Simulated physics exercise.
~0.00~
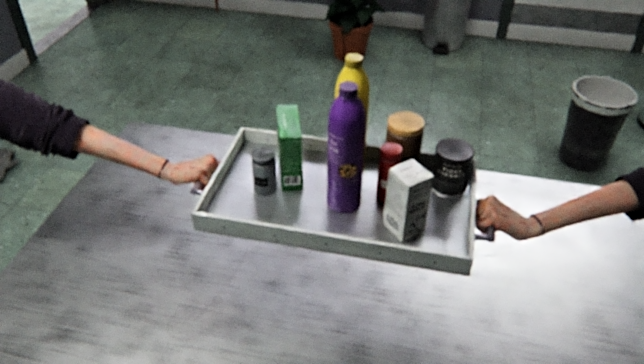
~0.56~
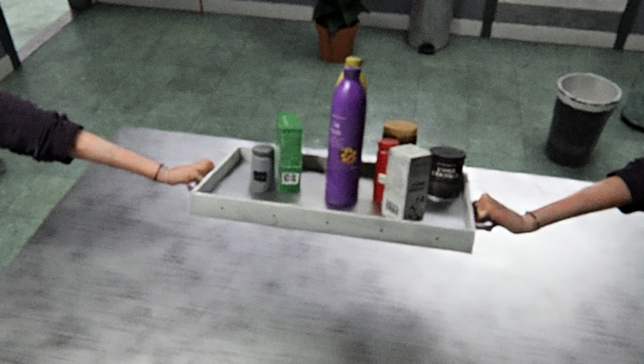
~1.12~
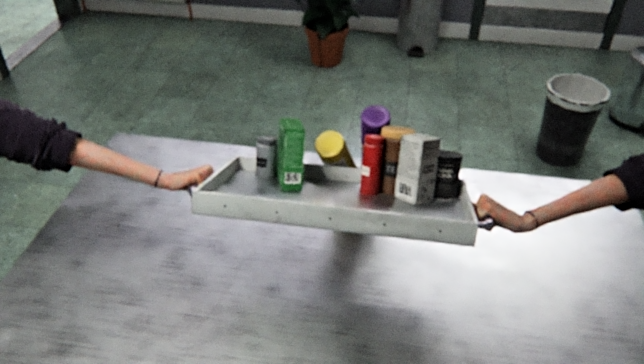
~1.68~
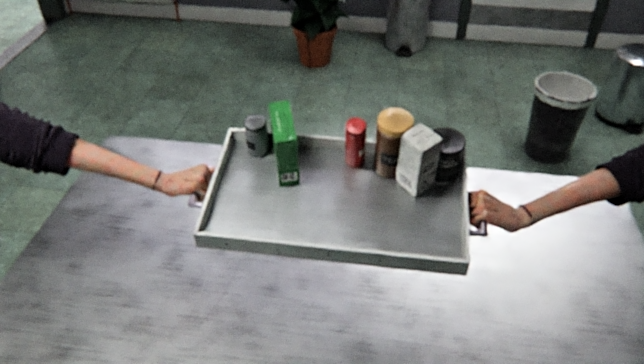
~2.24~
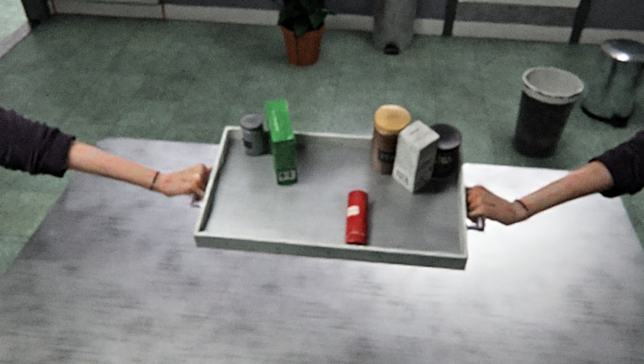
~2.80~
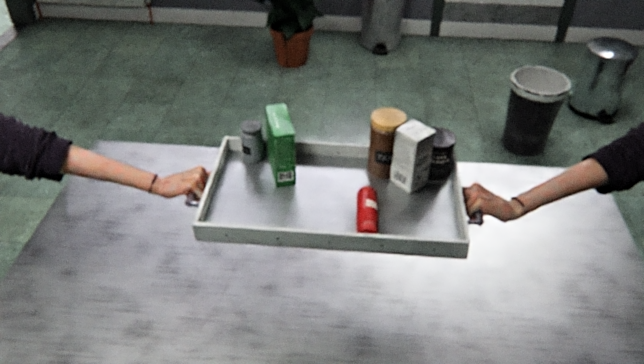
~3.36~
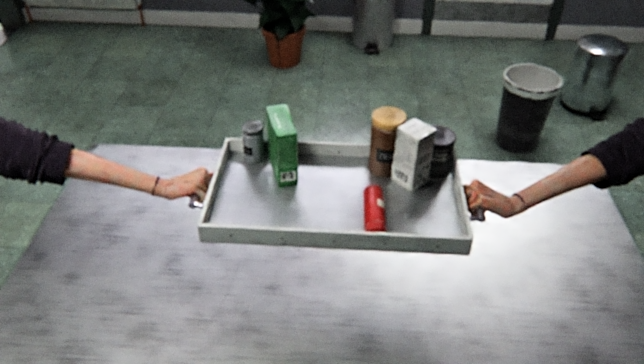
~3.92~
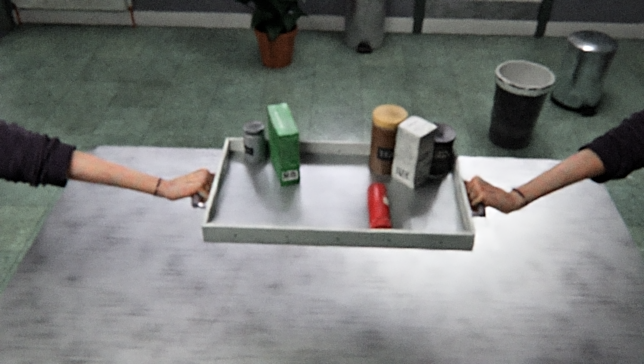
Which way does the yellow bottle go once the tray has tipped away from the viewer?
It moves down, turning upside down as it drops past the far edge of the tray.
